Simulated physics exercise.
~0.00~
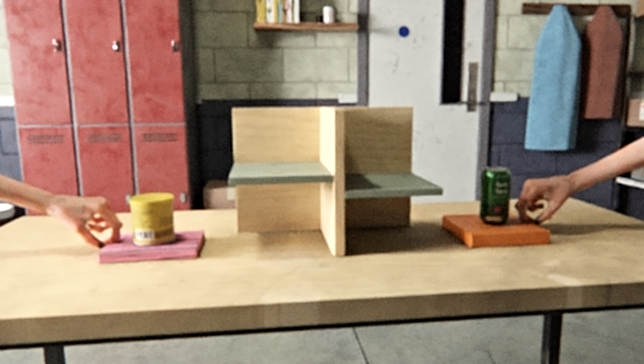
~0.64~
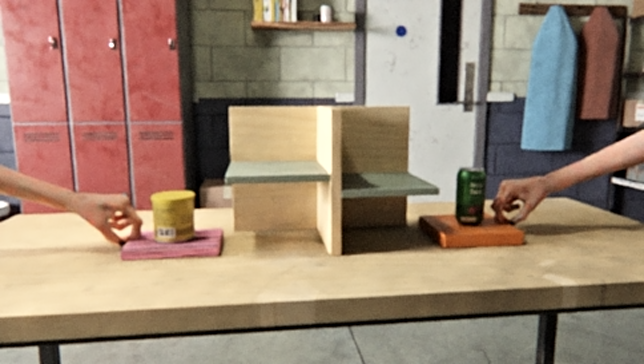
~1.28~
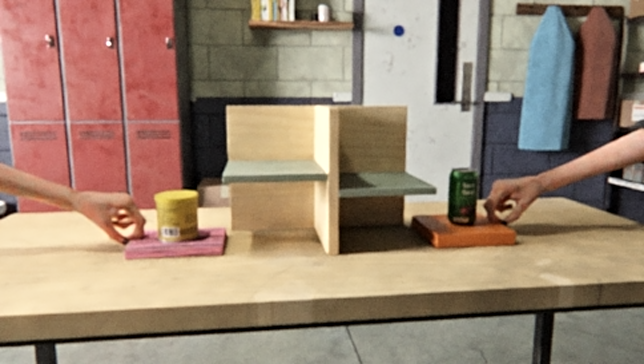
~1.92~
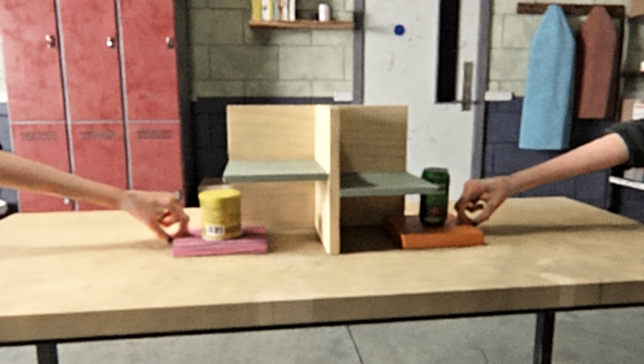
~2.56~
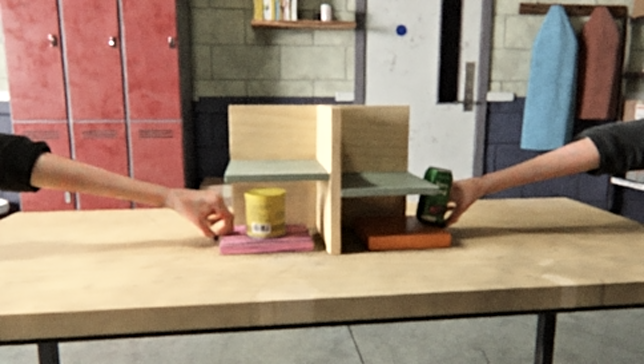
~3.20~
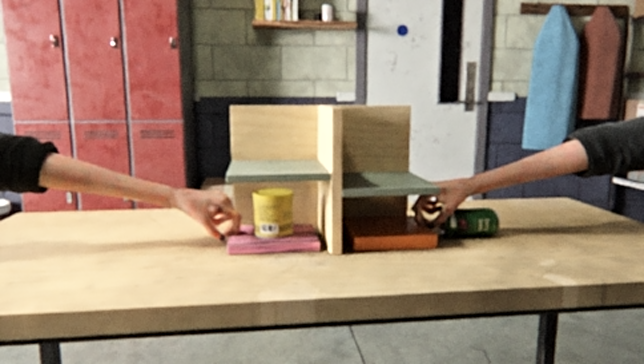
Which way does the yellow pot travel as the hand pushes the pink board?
The yellow pot travels to the right, riding on the pink board until it is under the shelf.
